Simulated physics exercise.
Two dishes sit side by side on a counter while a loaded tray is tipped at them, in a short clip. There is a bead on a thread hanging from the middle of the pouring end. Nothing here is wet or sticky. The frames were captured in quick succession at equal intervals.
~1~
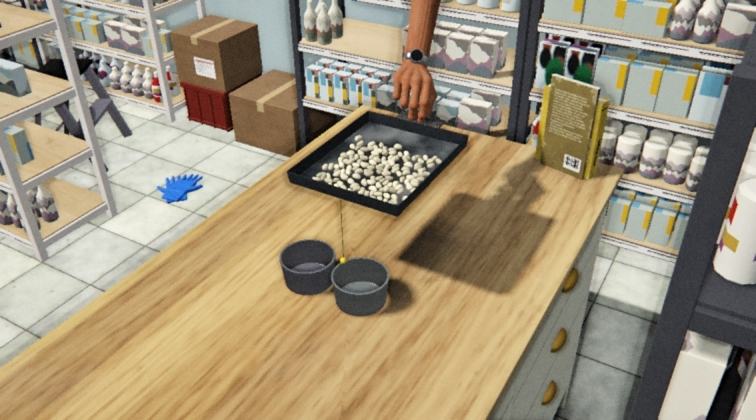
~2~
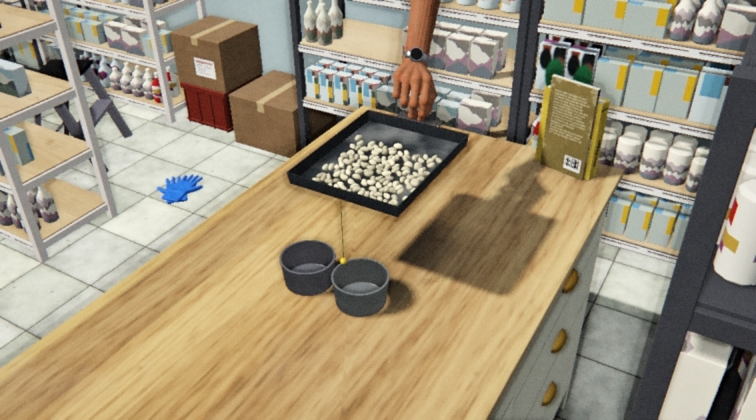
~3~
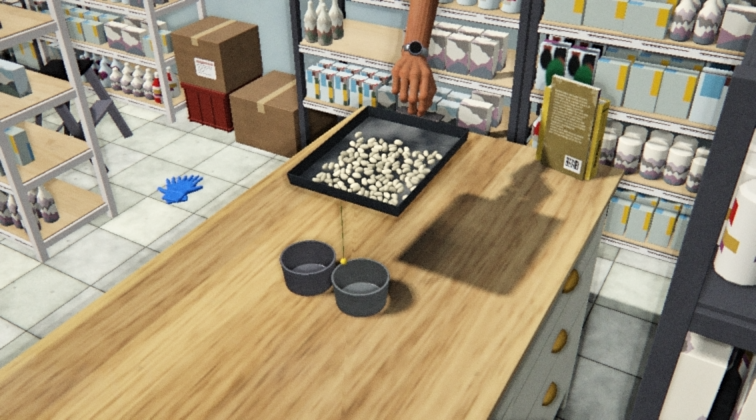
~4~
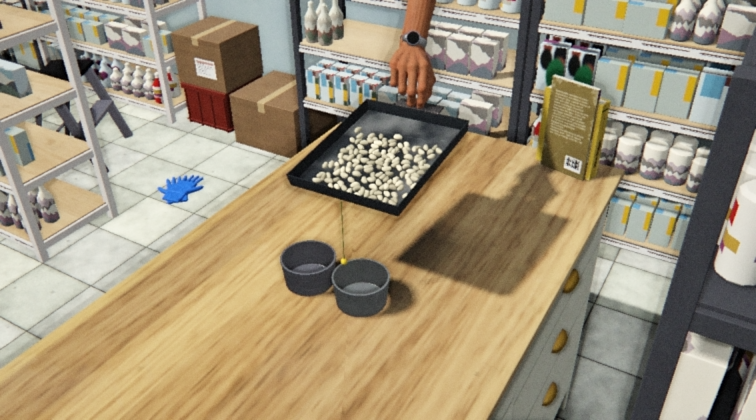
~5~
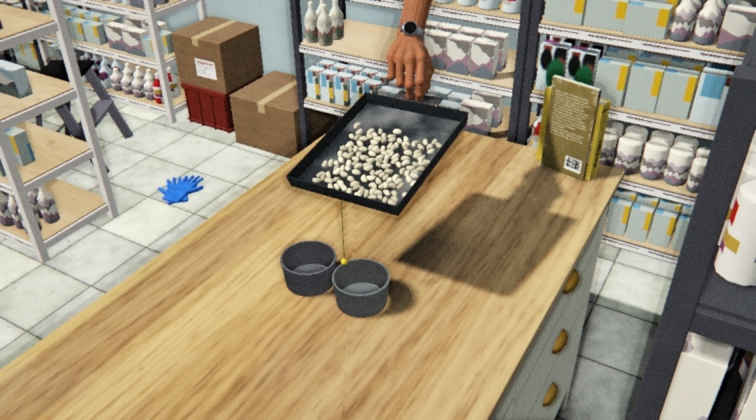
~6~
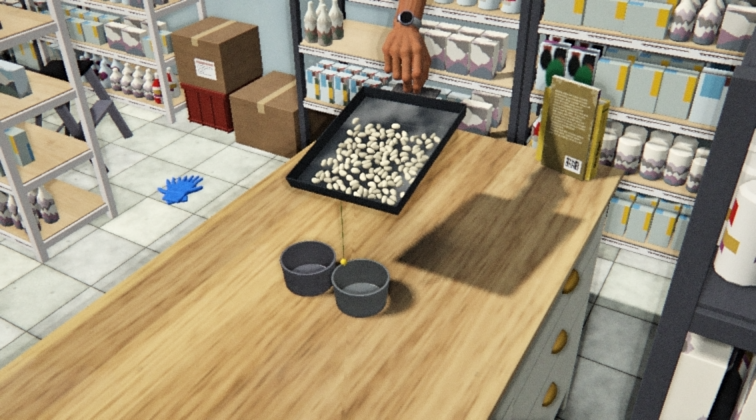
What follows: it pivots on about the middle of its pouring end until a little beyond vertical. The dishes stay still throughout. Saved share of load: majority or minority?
Minority.
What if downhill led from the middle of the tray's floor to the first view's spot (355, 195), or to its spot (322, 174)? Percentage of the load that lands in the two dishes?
In order, 10 in a hundred and 70 in a hundred.
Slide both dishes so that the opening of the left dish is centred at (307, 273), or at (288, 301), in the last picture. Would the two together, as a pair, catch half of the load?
Catch, run one: Past the halfway mark; run two: Below the halfway mark.
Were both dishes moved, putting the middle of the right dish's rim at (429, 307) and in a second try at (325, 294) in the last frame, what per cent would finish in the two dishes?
It would be near 0 per cent first and near 70 per cent second.
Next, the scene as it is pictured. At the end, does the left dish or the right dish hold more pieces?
Pick: The one placed left.
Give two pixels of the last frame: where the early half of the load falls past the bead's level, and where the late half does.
First close to (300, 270), next close to (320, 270).
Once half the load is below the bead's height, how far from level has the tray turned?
Roughly 115 degrees of turn.
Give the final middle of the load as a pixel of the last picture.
About pixel (301, 304).
Soon after the last picture, tray tipped steeply; nearly all on the tray; a stray few in the air.
A little later, tray tipped right over; nearly all on the tray; a stray few outside both; a stray few in the air.
Later still, tray tipped past a quarter turn; a stray few in the right dish; about a quarter in the left dish; most outside both.
At rest, tray tipped past a quarter turn; a stray few in the right dish; about a quarter in the left dish; most outside both.
